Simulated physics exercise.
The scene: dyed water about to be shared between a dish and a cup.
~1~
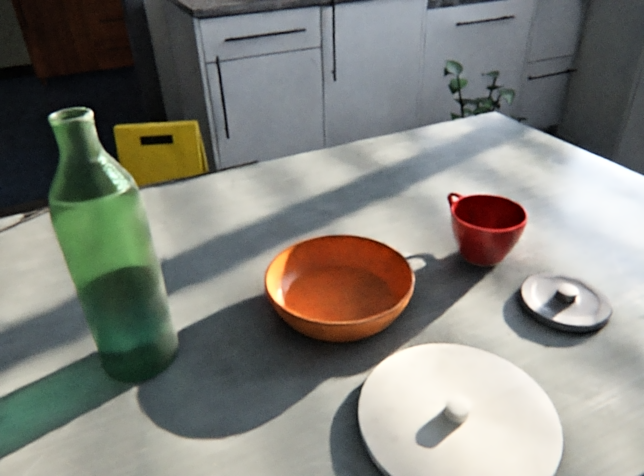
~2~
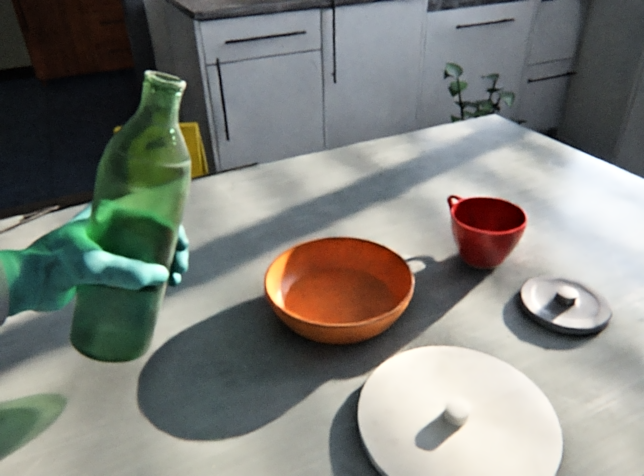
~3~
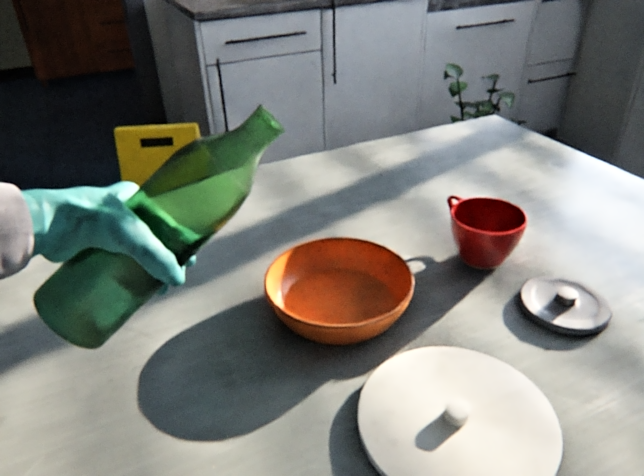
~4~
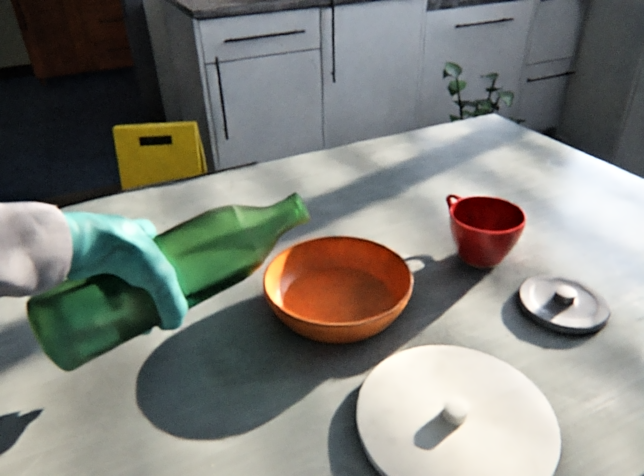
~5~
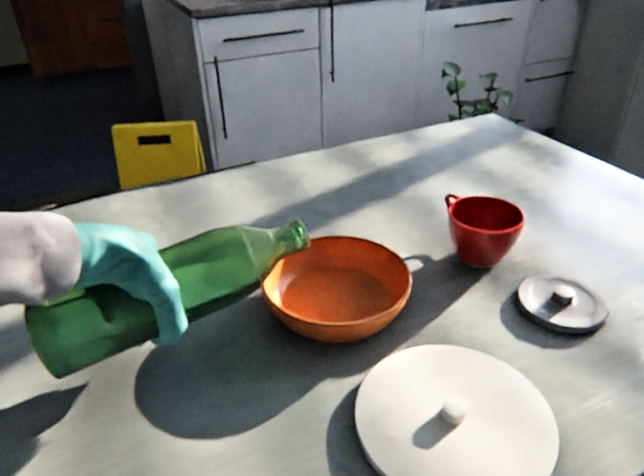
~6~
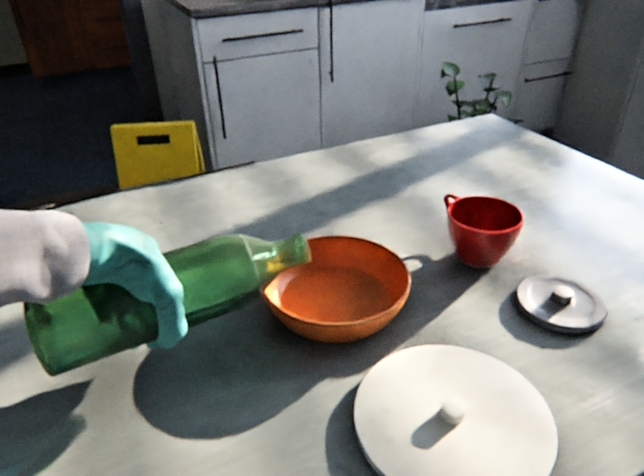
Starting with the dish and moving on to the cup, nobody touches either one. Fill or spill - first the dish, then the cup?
Dish: Fill, cup: Fill.
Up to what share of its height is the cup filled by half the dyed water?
75 out of a hundred, or close to it.
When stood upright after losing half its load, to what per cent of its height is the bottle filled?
Some 15 per cent, I reckon.
Shortly, the dyed water goes into the dish.
Then, the dyed water goes into the cup.
At the finish, the dish has its share inside; the cup has its share inside.
